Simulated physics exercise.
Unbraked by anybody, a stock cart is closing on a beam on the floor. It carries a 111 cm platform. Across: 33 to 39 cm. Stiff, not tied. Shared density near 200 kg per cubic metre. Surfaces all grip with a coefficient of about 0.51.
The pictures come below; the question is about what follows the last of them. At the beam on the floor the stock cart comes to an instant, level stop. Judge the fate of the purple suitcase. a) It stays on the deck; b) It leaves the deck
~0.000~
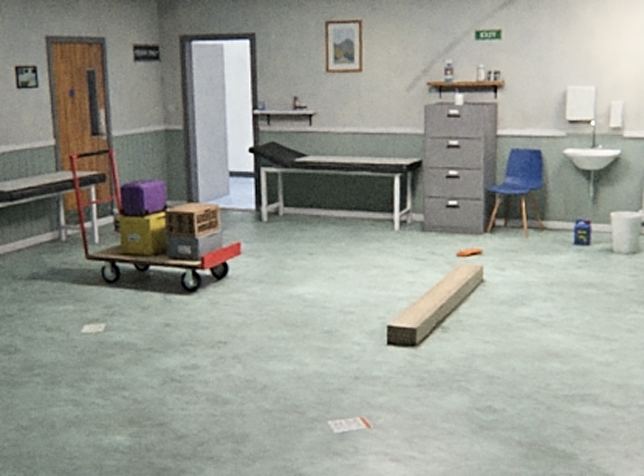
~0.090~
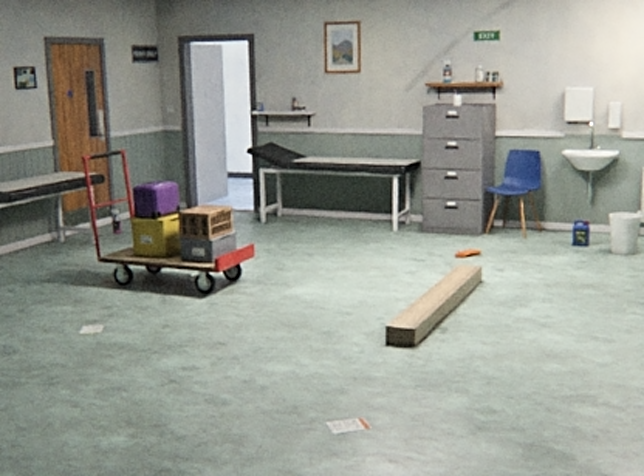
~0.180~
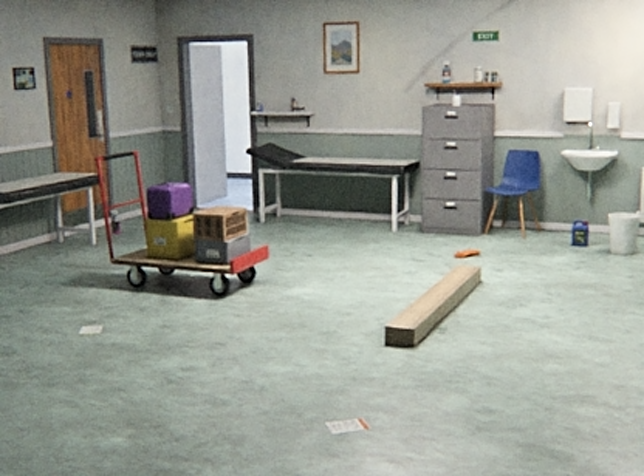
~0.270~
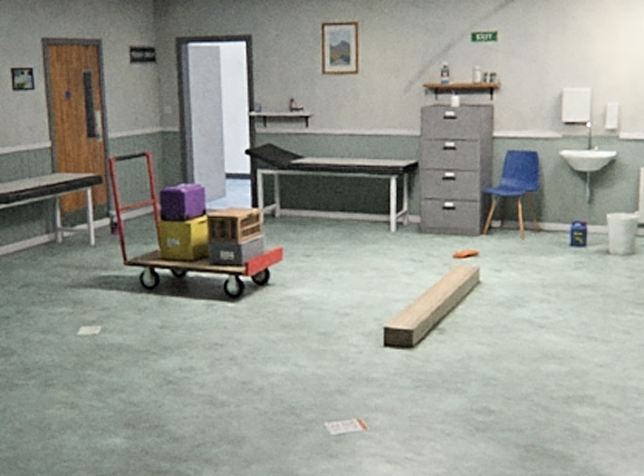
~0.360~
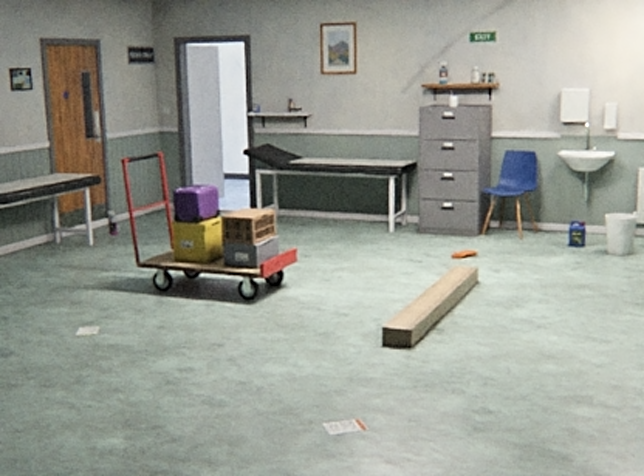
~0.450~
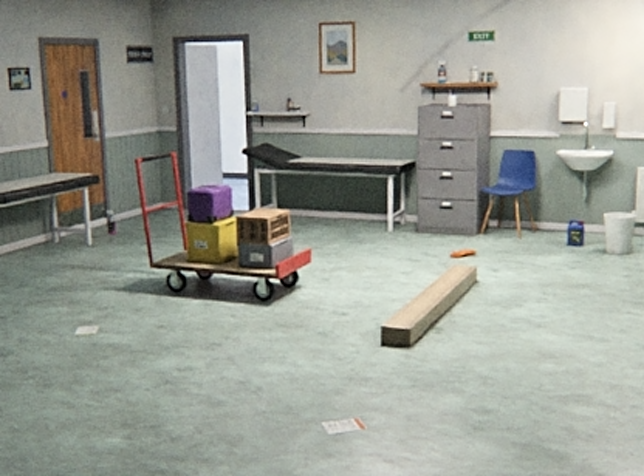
a.
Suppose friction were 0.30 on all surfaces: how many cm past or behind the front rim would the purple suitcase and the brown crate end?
With that change: Purple at 50 past the rim, brown at 80 past the rim.
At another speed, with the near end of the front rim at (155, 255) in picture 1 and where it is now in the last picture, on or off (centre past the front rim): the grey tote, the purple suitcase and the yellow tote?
Well, grey stays on, purple comes off and yellow stays on.
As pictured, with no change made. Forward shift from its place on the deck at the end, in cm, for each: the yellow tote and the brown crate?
Forward shift in cm: Yellow 20, brown 60.
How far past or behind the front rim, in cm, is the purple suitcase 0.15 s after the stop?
About 55 cm behind the rim.
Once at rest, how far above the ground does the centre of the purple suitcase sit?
Height: Around 70 cm.
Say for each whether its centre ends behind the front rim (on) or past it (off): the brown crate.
Well, brown is lost, I'd say.
Impact comes at 1.15 s.
After 1.30 s the purple suitcase is 55 cm behind the rim, tilted 0°, near (362, 211) in the last picture's view.
After 1.55 s the purple suitcase is 46 cm behind the rim, tilted 0°, near (374, 212) in the last picture's view.
After 1.95 s the purple suitcase is 46 cm behind the rim, tilted 0°, near (374, 212) in the last picture's view.
Final state at 2.2 s, past the rim, brown crate; behind it, yellow tote, grey tote and purple suitcase.
